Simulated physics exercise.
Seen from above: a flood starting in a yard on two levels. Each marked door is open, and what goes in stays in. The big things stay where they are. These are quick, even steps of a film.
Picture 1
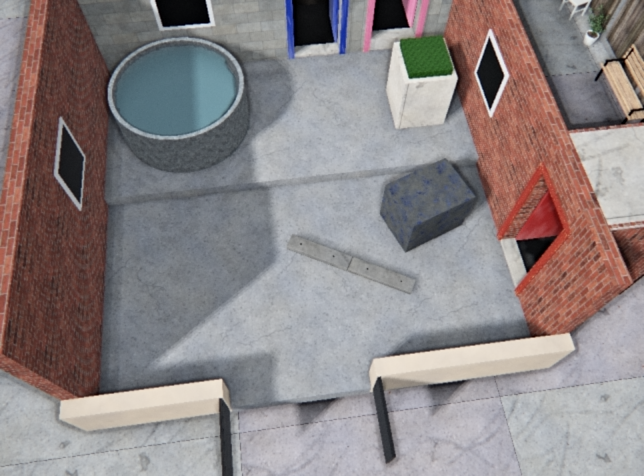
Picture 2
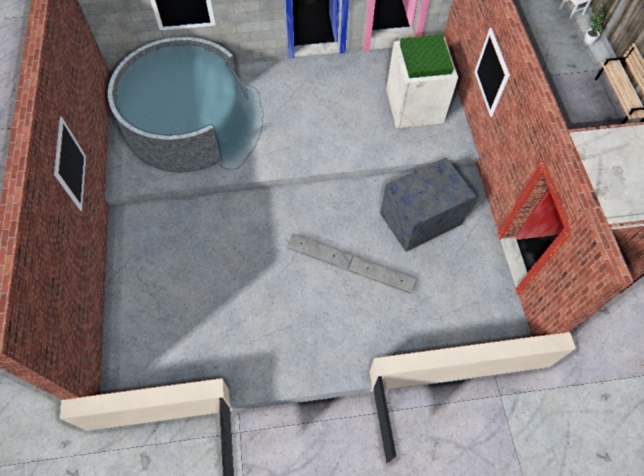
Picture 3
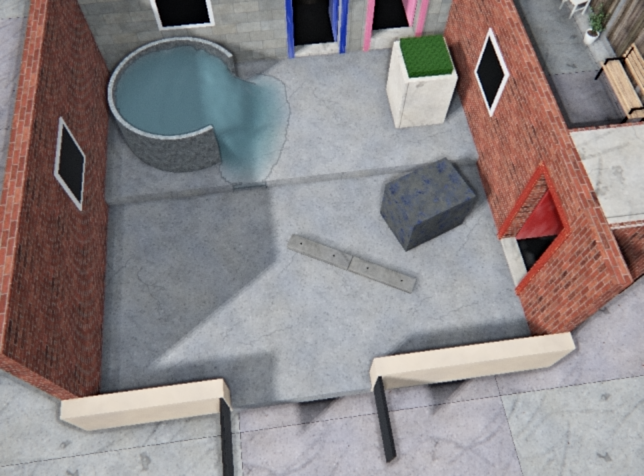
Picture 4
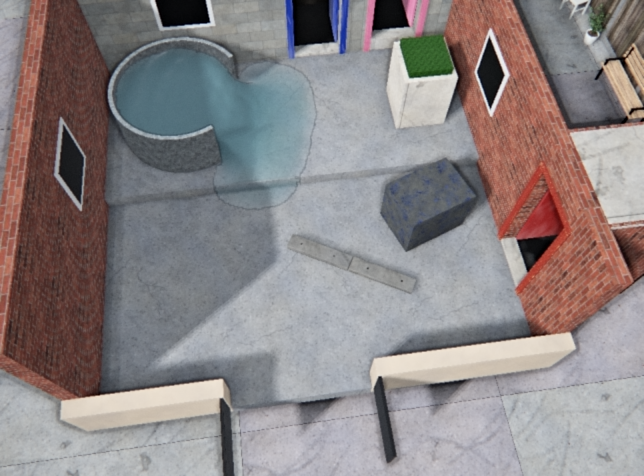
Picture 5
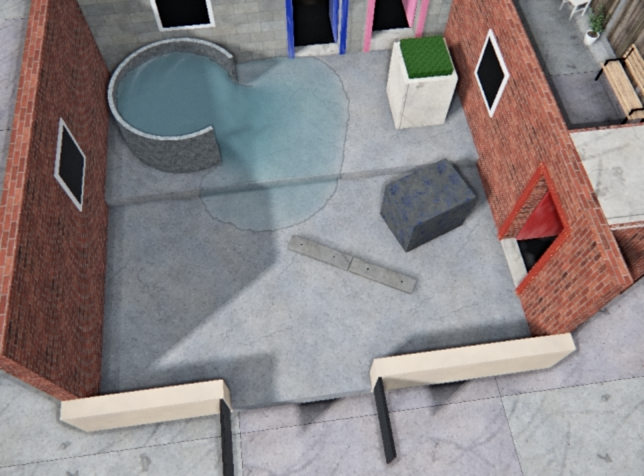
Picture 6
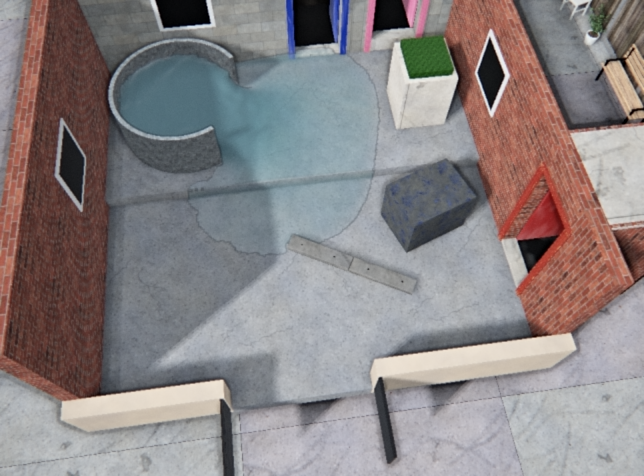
A round pool of still water in a brick-walled yard opened on its right side, and the water poured out, spreading right and down across the grey ground to the plank near the middle.
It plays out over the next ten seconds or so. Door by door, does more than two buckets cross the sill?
One by one: The pink door stays under that; the blue door takes more than that; the red door takes more than that.
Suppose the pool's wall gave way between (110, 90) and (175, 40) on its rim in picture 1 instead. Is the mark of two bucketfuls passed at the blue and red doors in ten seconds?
One by one: The blue door is under; the red door stays under.
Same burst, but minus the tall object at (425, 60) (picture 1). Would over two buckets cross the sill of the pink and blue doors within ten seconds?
One by one: Pink door lets less in, blue door takes more.
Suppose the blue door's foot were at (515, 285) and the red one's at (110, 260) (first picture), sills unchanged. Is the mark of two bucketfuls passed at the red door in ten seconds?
One by one: The red door passes that mark.
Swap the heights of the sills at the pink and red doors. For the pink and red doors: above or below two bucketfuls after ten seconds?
One by one: Pink goes over; red is under.
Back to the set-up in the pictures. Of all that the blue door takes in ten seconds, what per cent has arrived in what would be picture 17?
I make it 35 per cent.
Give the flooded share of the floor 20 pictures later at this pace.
Some 60 per cent.
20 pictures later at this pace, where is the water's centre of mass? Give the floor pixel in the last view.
Around (357, 164).
A moment on, water covers 45 % of the floor; the pink door wet at the sill, nothing in, the blue door under two buckets in, the red door not reached.
Next, water covers 60 % of the floor; the pink door wet at the sill, nothing in, the blue door over two buckets in, the red door wet at the sill, nothing in.
Then, water covers 60 % of the floor; the pink door under two buckets in, the blue door over two buckets in, the red door under two buckets in.
Later, water covers 90 % of the floor; the pink door under two buckets in, the blue door over two buckets in, the red door over two buckets in.
In the end, water covers 95 % of the floor; the pink door under two buckets in, the blue door far over two buckets in, the red door far over two buckets in.
